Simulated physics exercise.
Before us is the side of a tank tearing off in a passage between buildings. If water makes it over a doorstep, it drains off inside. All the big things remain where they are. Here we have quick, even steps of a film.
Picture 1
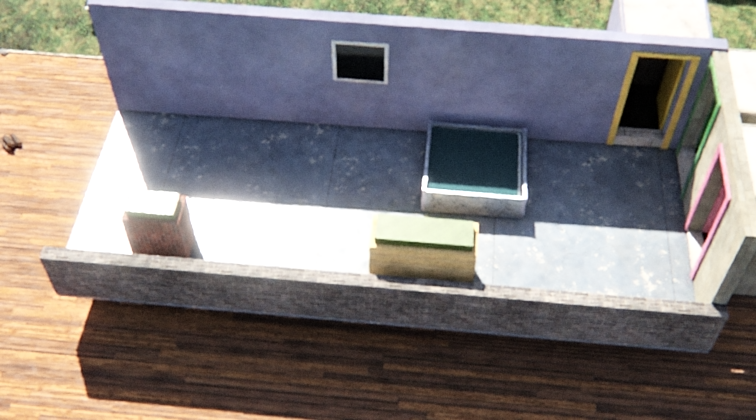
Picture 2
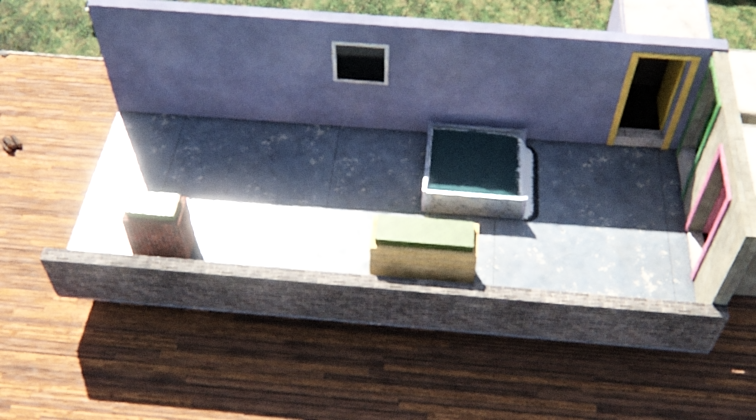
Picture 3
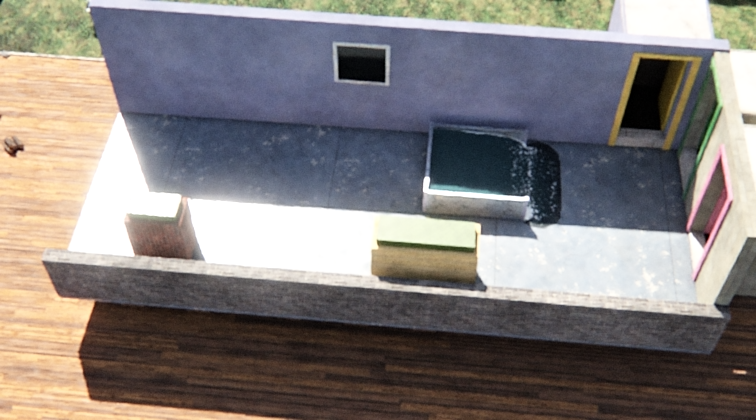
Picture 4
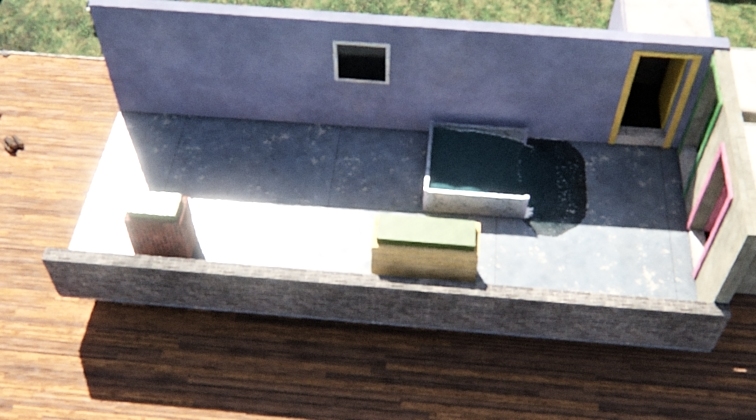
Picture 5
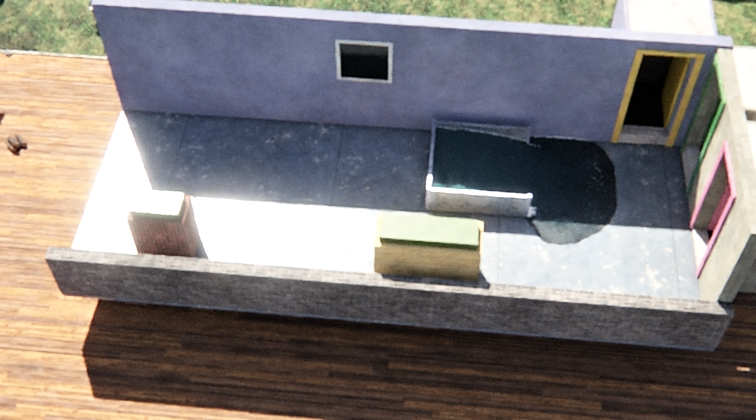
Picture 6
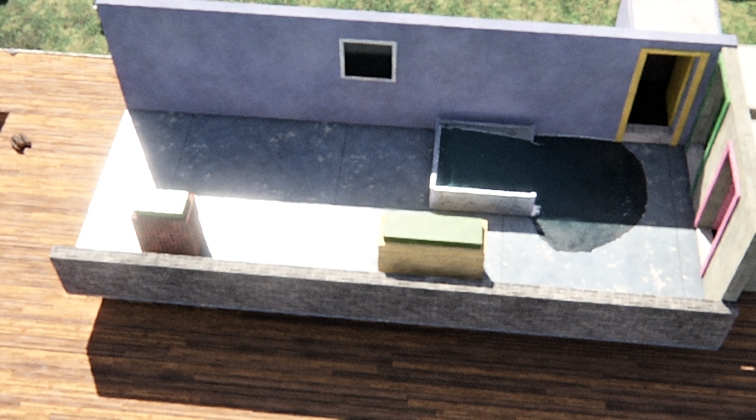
Dark water poured out of the open right side of a low white tank and spread across the gray floor in a widening rounded pool, while the yellow and reddish blocks nearby stayed put.
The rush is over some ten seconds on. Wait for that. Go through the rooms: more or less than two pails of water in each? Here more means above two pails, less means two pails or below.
Green door: Less; yellow door: Less; pink door: More.
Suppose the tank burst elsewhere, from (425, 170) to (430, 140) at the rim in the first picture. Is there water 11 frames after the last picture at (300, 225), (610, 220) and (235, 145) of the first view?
Soaked, untouched, soaked.
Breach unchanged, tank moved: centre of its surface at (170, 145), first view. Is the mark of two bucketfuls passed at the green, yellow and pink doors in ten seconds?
I'd say green door misses the threshold, yellow door misses the threshold, and pink door misses the threshold.
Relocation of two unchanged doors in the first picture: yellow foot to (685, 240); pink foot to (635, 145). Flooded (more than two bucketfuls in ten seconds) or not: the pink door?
For the pink door, the answer is that it crosses the line.
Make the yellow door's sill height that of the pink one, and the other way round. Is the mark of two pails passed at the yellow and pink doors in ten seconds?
Briefly, the yellow overflows and the pink stays within bounds.
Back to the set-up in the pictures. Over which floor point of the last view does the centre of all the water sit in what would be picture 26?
Around (603, 206).
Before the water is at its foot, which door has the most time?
The one in pink.
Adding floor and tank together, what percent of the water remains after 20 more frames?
98 %.
A moment on, water covers 20 % of the floor; the green door wet at the sill, nothing in, the yellow door wet at the sill, nothing in, the pink door wet at the sill, nothing in.
Next, water covers 25 % of the floor; the green door wet at the sill, nothing in, the yellow door wet at the sill, nothing in, the pink door under two buckets in.
Then, water covers 25 % of the floor; the green door wet at the sill, nothing in, the yellow door under two buckets in, the pink door over two buckets in.
Later, water covers 40 % of the floor; the green door wet at the sill, nothing in, the yellow door under two buckets in, the pink door over two buckets in.
In the end, water covers 65 % of the floor; the green door wet at the sill, nothing in, the yellow door under two buckets in, the pink door over two buckets in.
